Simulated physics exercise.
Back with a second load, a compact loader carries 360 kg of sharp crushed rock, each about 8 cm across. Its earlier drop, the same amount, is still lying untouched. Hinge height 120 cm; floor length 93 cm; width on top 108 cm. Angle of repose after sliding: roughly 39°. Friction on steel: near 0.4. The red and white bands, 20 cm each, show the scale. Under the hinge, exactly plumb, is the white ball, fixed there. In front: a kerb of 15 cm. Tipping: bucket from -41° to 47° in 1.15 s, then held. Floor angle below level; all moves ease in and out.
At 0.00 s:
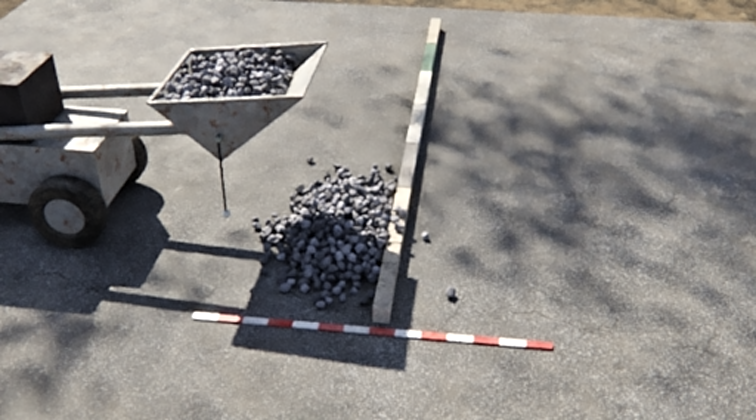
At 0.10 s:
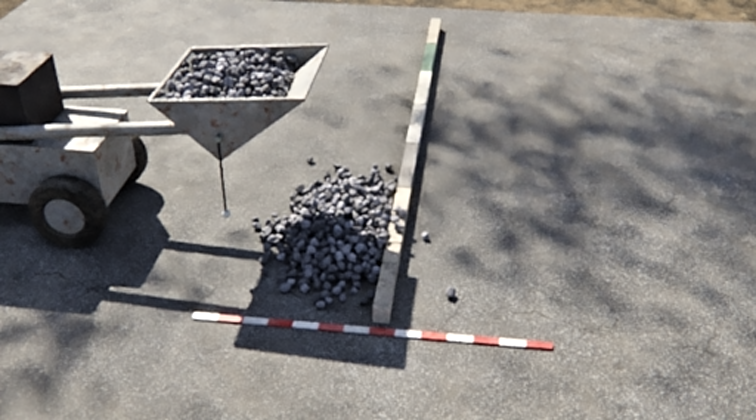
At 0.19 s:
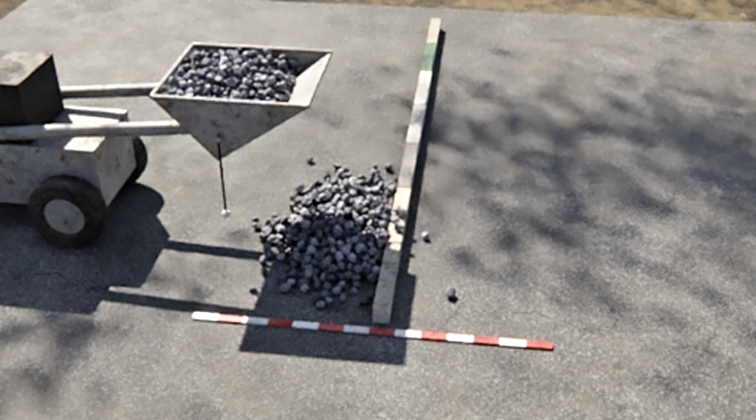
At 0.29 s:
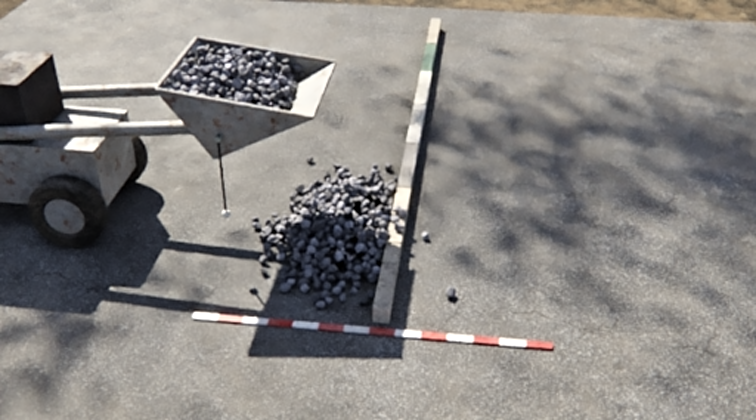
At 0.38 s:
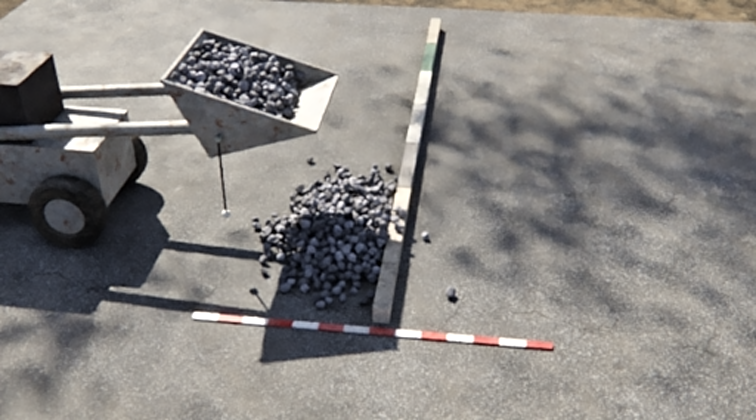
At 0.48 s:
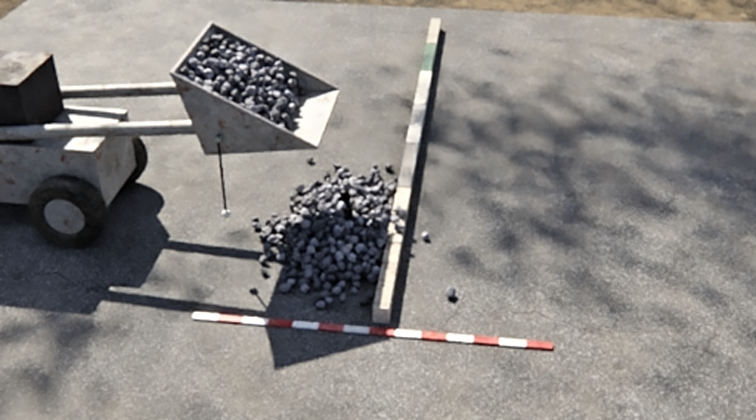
The loader's bucket, full of dark stones, tilted forward to the right, its back edge rising and its front lip dropping, while the pile of stones against the kerb lay still.
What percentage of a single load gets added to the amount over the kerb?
1 %.
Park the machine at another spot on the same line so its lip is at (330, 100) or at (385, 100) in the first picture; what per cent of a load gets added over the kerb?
First place: Roughly 10 %; second place: Roughly 55 %.
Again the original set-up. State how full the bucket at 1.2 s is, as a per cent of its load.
Close to 50 in a hundred.
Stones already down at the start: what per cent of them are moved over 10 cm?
I'd put it at about 5 per cent.
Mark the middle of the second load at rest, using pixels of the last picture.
In the last view, somewhere near (320, 212).
After 0.9 s the floor is at 33°; in per cent of one load, 100 in the bucket, 100 on this side of the kerb; the foremost stones are at (404, 233).
After 1.2 s the floor is at 47°; in per cent of one load, 50 in the bucket, 150 on this side of the kerb; the foremost stones are at (404, 233).
After 1.6 s the floor is at 47°; in per cent of one load, 7 in the bucket, 193 on this side of the kerb; the foremost stones are at (408, 227).
After 4.2 s the floor is at 47°; in per cent of one load, 0 in the bucket, 199 on this side of the kerb, 1 over the kerb; the foremost stones are at (431, 246). Net gain over the kerb, 1.
